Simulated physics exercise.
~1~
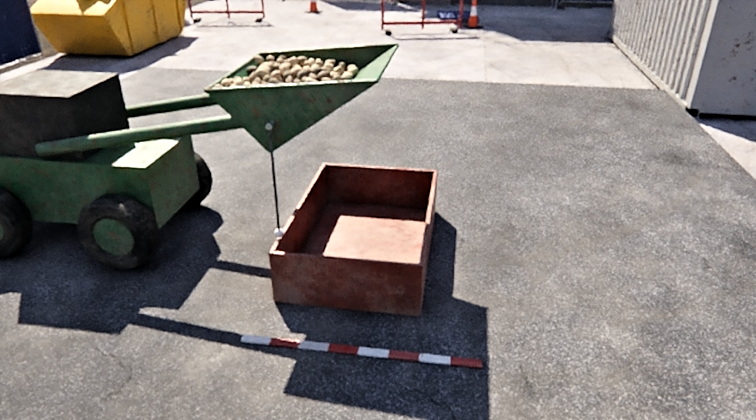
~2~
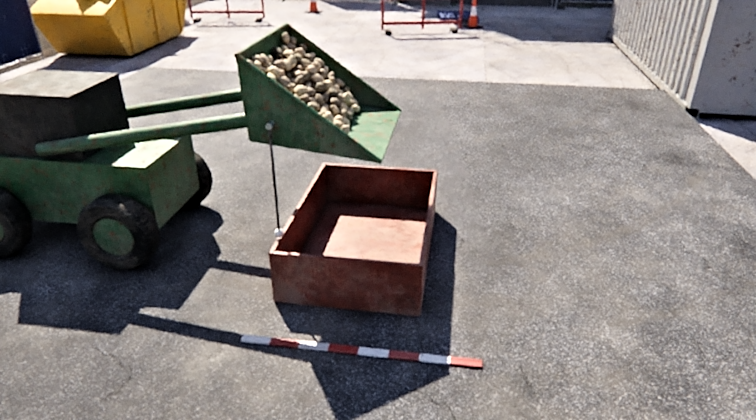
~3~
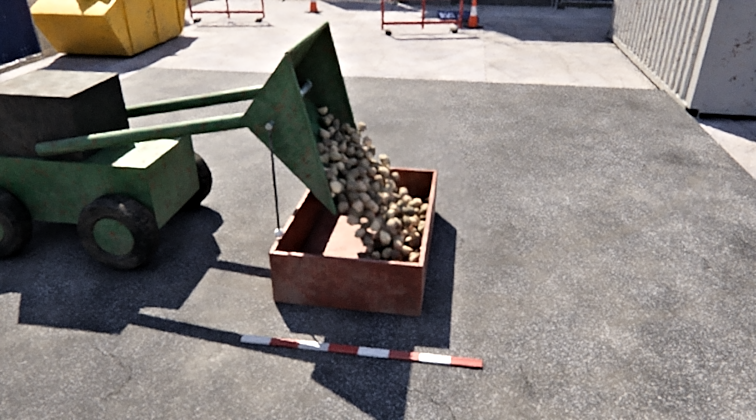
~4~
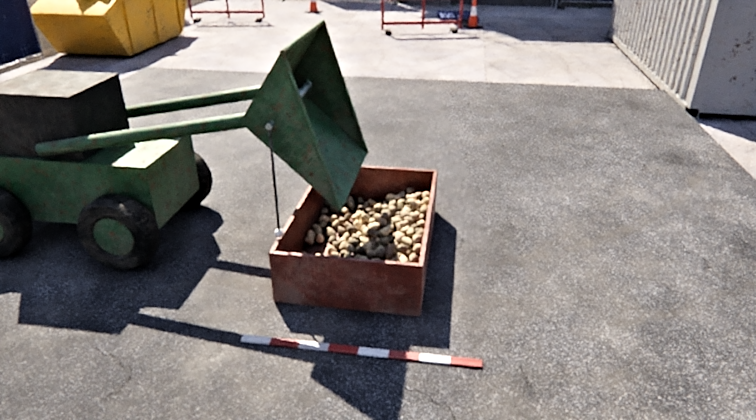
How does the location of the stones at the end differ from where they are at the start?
At the start the stones sit up in the green loader's raised bucket, and at the end they lie lower and farther to the right, inside the reddish-brown bin.
